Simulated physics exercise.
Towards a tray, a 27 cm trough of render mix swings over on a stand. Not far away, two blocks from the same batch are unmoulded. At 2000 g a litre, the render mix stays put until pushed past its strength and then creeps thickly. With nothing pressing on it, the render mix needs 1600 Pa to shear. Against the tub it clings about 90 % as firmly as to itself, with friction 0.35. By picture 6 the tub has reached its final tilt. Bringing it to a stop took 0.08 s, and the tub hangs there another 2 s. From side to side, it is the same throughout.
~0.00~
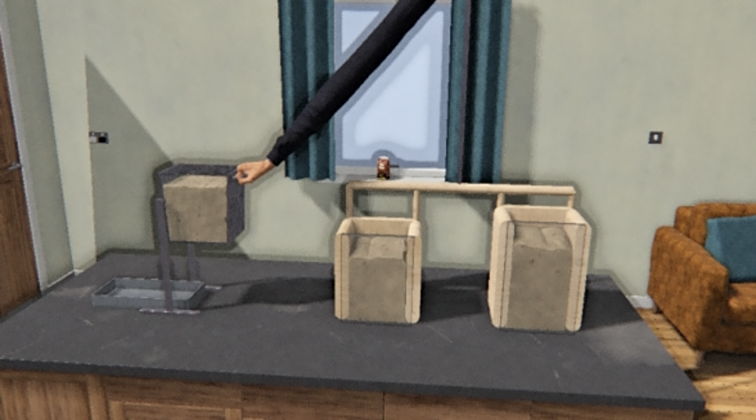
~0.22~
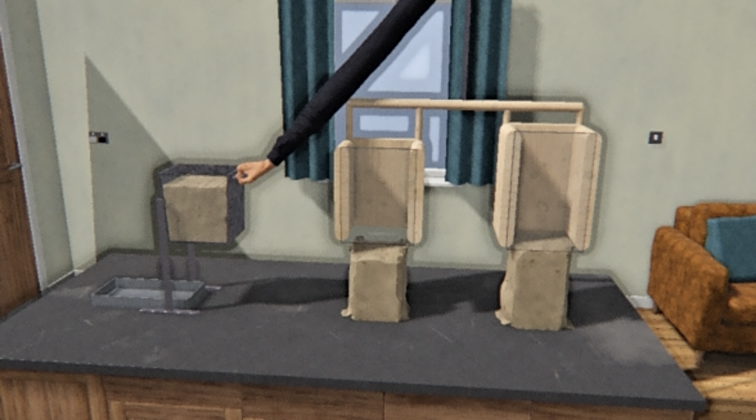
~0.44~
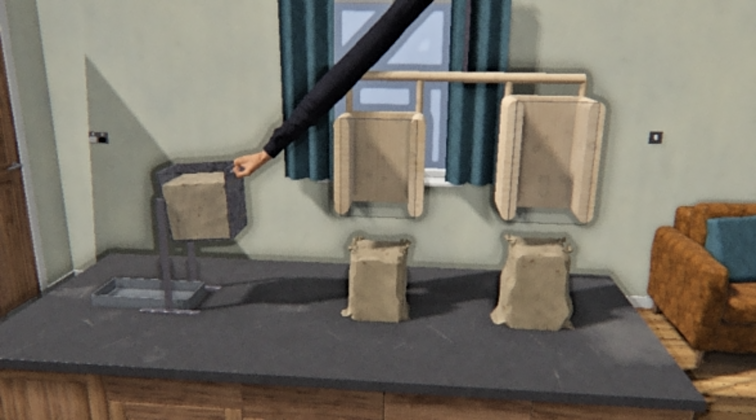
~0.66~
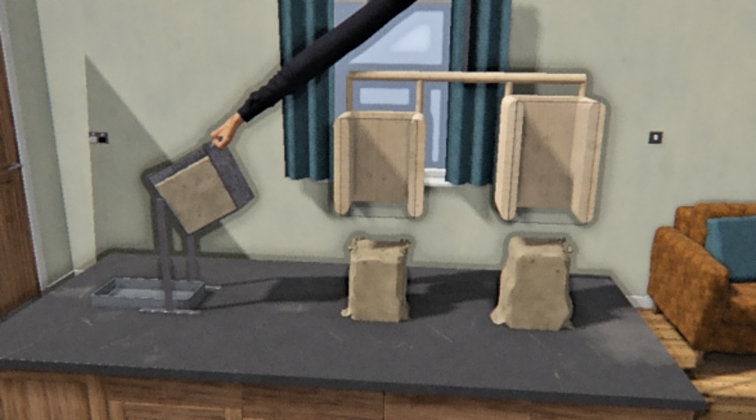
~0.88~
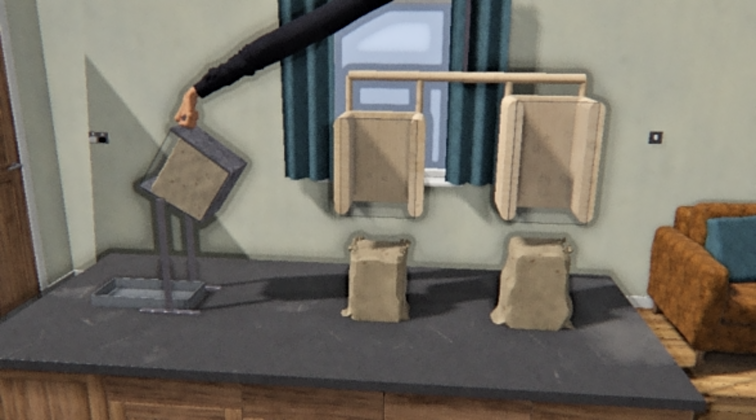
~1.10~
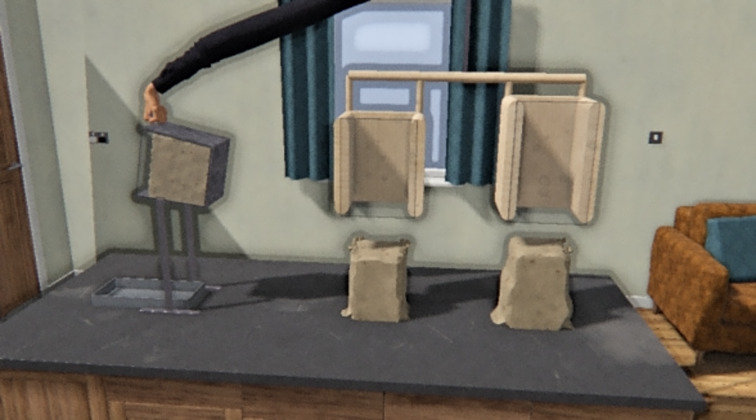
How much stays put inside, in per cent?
100 %.
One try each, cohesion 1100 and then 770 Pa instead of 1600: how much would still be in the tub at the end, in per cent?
The answers, in order, are 100 % and 100 %.
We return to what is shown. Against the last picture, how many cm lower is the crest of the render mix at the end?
0 cm.
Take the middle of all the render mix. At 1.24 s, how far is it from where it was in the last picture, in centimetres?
0 cm.
By 1.24 s, the tub is at 79 degrees and holds 100 %.
By 1.41 s, the tub is at 79 degrees and holds 100 %.
By 1.58 s, the tub is at 79 degrees and holds 100 %.
By 1.75 s, the tub is at 79 degrees and holds 100 %.
By 3.10 s, at the end, the tub is at 79 degrees and holds 100 %.
